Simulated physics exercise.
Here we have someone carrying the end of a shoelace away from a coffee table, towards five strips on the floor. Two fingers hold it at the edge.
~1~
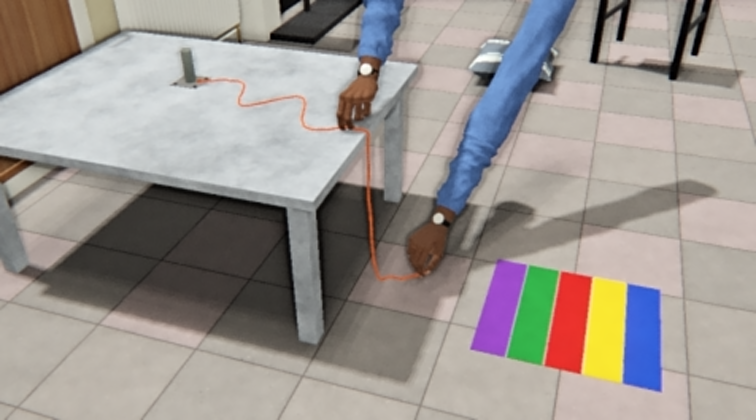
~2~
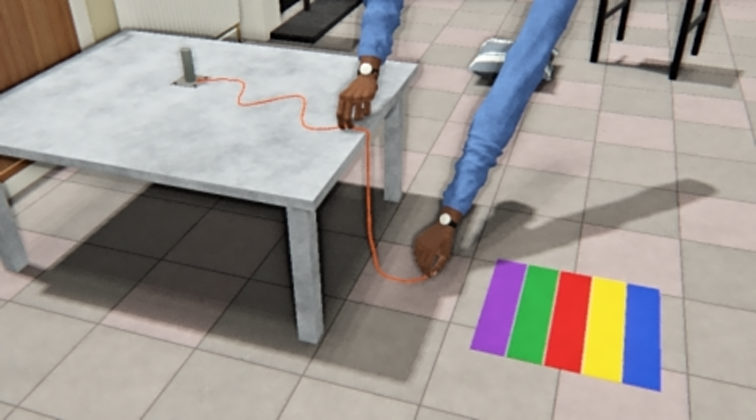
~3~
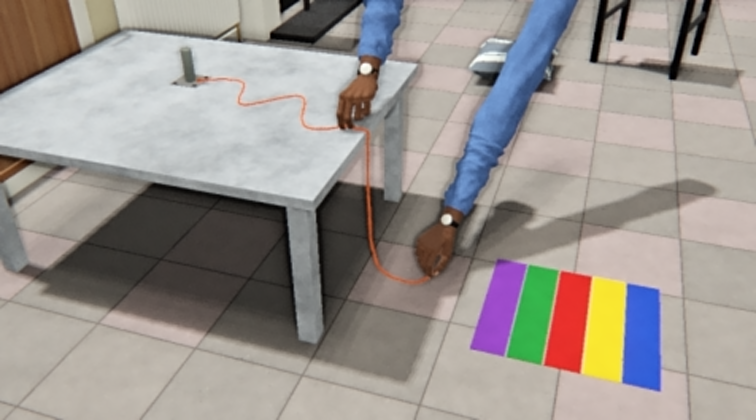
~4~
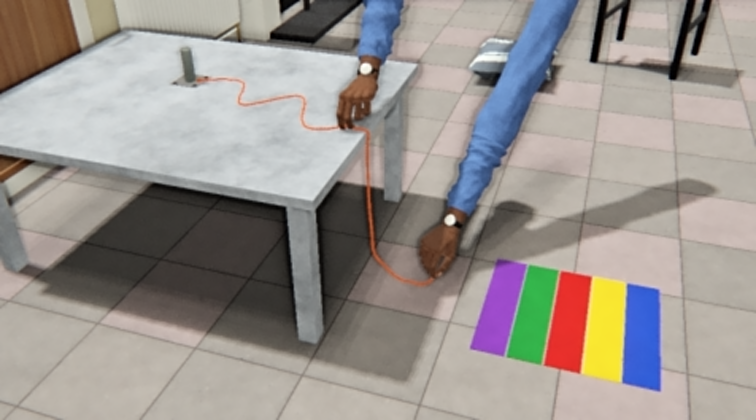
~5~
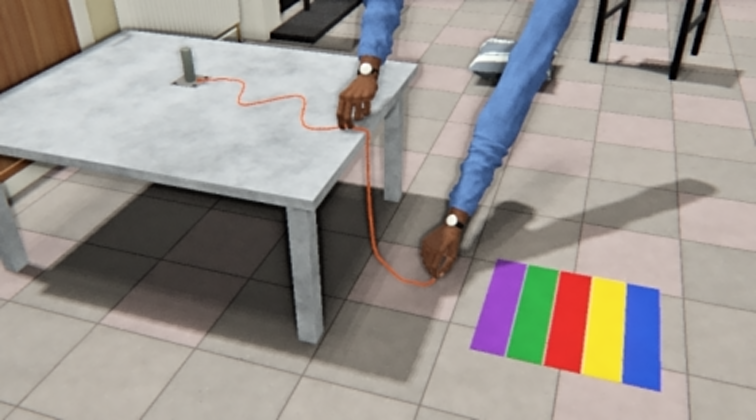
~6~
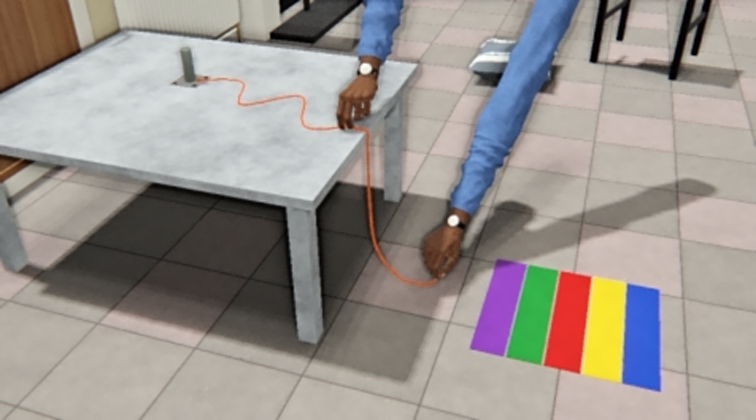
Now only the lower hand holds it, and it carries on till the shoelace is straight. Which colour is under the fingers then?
The end stops over the blue strip.
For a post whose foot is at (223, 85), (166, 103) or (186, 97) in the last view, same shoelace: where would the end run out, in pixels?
Near (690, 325), (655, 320) and (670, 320).
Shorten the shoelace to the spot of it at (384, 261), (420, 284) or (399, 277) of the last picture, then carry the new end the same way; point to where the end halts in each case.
Try by try, around (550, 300), (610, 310) and (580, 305).
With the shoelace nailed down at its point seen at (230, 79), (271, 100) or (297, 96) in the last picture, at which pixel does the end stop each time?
Try by try, around (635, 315), (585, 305) and (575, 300).
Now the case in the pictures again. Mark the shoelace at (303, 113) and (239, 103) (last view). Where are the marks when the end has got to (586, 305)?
At (373, 127), then (280, 101).
Early on, end near (586, 305); over red.
Midway, end near (622, 312); over yellow.
At the end of the slack, end near (645, 317); over blue. It gets as far as the blue strip.
